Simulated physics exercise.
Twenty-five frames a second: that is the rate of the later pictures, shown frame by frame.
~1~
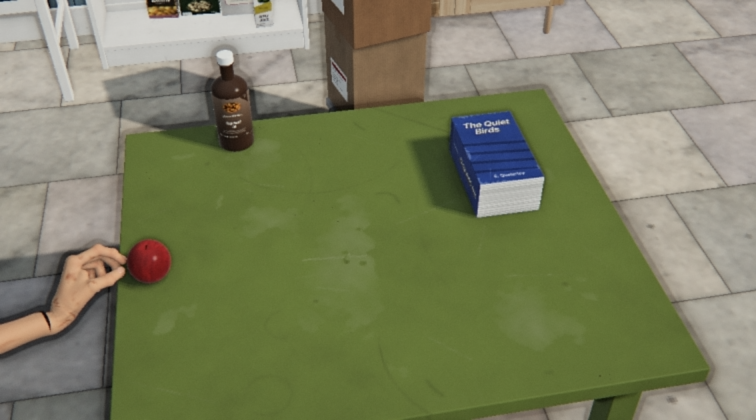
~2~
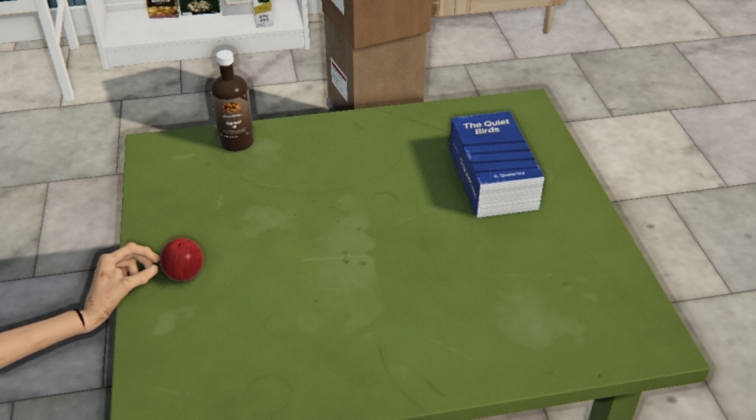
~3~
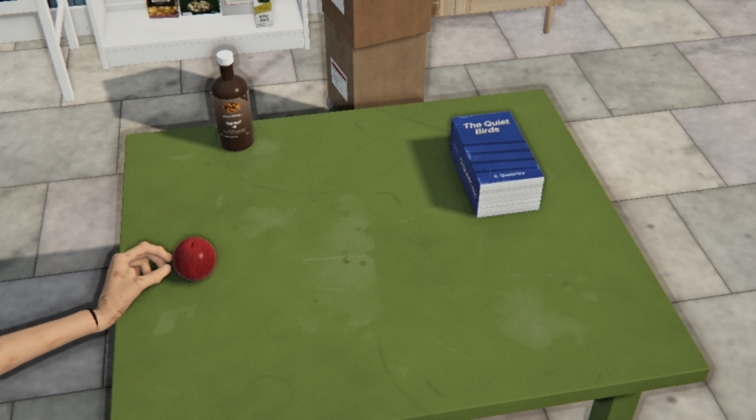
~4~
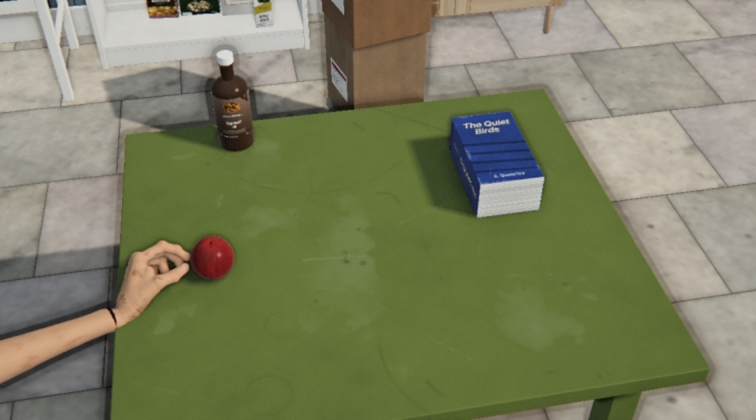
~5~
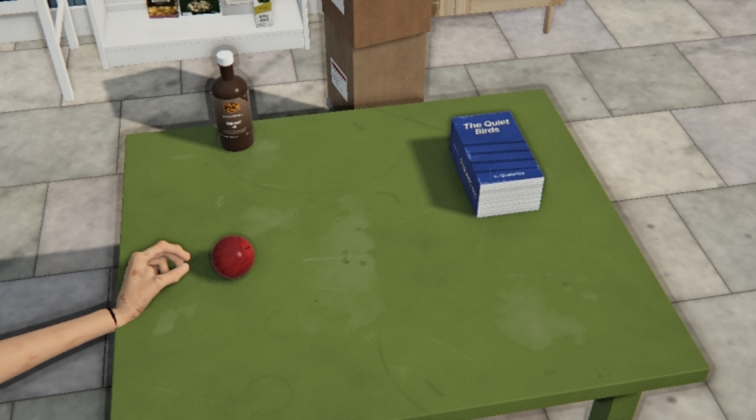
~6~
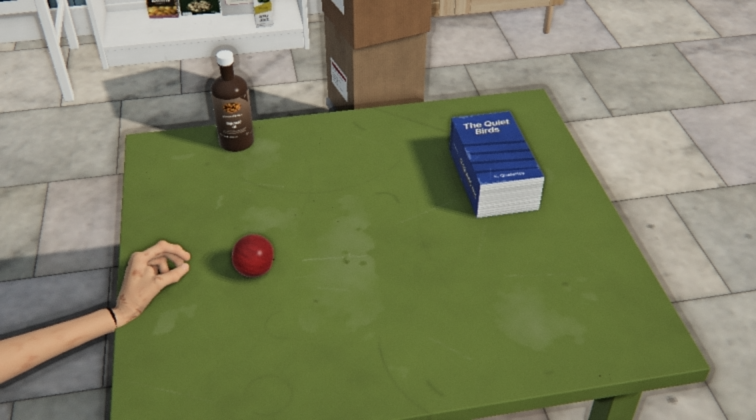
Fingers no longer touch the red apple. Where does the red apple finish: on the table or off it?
Off it.
Then, 0.20 s on from there, red apple shifted well along near (351, 250).
Then, 0.60 s on from there, red apple shifted well along near (533, 240).
Then, 1.00 s on from there, red apple now off the table.
Then, 1.30 s on from there, things are still on the move.
In the end, off the table, red apple.
